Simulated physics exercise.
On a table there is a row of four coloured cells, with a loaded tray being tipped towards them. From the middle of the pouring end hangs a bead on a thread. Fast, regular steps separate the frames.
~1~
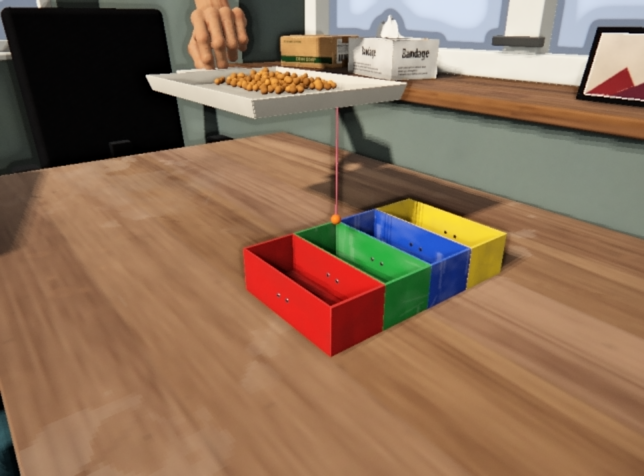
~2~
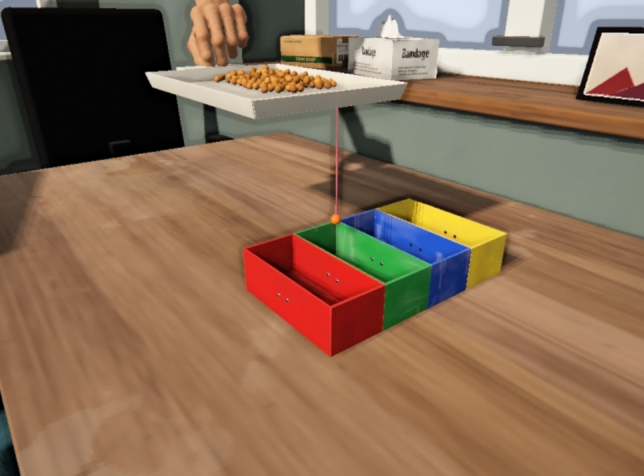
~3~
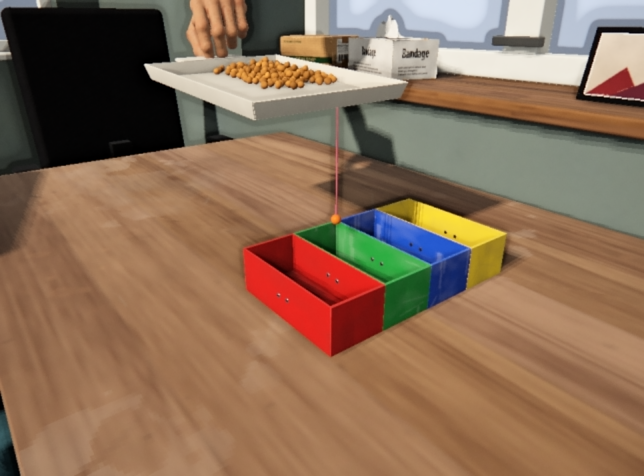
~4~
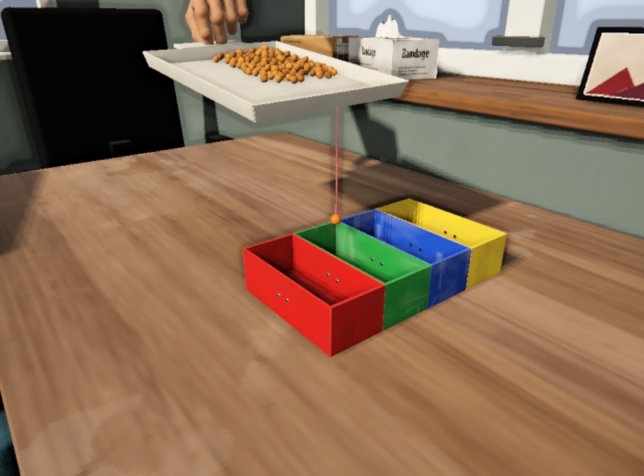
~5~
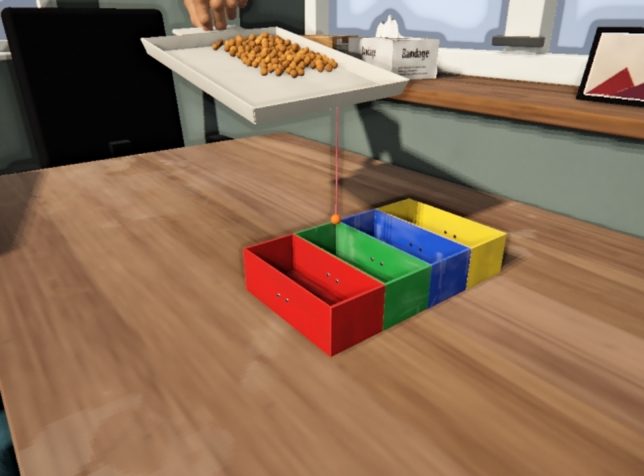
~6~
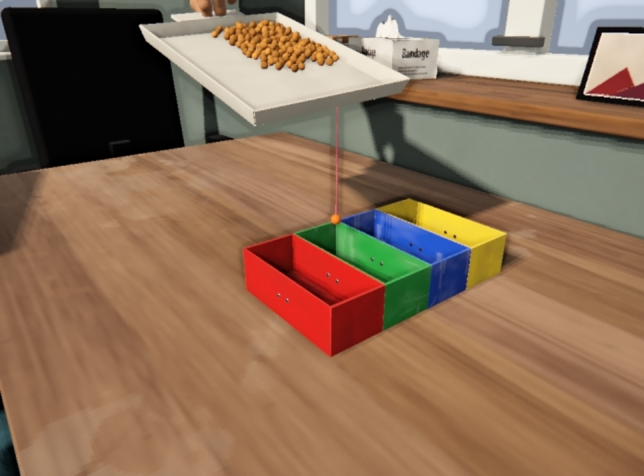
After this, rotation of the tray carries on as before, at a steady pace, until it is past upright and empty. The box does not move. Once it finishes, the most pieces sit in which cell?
In the red cell.
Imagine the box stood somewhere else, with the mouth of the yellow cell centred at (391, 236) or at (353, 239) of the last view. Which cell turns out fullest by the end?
So the first one goes to green and the second to the blue one.
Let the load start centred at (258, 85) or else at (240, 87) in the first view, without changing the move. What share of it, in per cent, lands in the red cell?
The first start gives 50 percent and the second 60 percent.
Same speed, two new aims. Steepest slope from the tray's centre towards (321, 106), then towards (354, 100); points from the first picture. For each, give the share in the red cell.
Roughly 20 % in the first case and 0 % in the second.
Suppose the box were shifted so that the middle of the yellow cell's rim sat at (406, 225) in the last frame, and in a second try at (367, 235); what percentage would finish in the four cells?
Close to 100 per cent, followed by close to 90 per cent.
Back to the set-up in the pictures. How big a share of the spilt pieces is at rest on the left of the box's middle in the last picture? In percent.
Estimate: About 90 percent.
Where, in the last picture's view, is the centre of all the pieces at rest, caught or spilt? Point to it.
I'd mark it at roughly (326, 305).
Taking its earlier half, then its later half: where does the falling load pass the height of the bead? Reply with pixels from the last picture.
The first part passes (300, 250); everything after passes (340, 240).
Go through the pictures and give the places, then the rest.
The first frame shows corners of the pouring end at (254, 99) and (401, 83), level; middle of the load at (275, 81), roasted chickpeas; bead on its thread at (336, 219); red cell at (358, 315); green cell at (407, 293); blue cell at (449, 274); yellow cell at (486, 257).
The second frame shows corners of the pouring end at (254, 99) and (401, 83), level; middle of the load at (275, 79).
The third frame shows corners of the pouring end at (254, 101) and (401, 82), tipped barely, lowest at the left corner; middle of the load at (275, 73).
The fourth frame shows corners of the pouring end at (255, 103) and (402, 80), tipped a little, lowest at the left corner; middle of the load at (275, 63).
The fifth frame shows corners of the pouring end at (255, 106) and (403, 79), tipped a little, lowest at the left corner; middle of the load at (275, 53).
The sixth frame shows corners of the pouring end at (256, 108) and (404, 77), tipped clearly, lowest at the left corner; middle of the load at (275, 42); red cell at (358, 315); green cell at (407, 293); blue cell at (449, 274); yellow cell at (486, 257).
Soon, tray tipped steeply; nearly all on the tray; a small part falling or outside the box.
A while on, tray tipped right over; most on the tray; a small part in the red cell; a small part in the green cell; a stray few in the blue cell; a small part falling or outside the box.
Towards the end, tray tipped past a quarter turn; about half in the red cell; about a quarter in the green cell; a small part in the blue cell; about a quarter falling or outside the box.
Finally, tray tipped past a quarter turn; about half in the red cell; about a quarter in the green cell; a small part in the blue cell; none in the yellow cell; about a quarter outside the box.
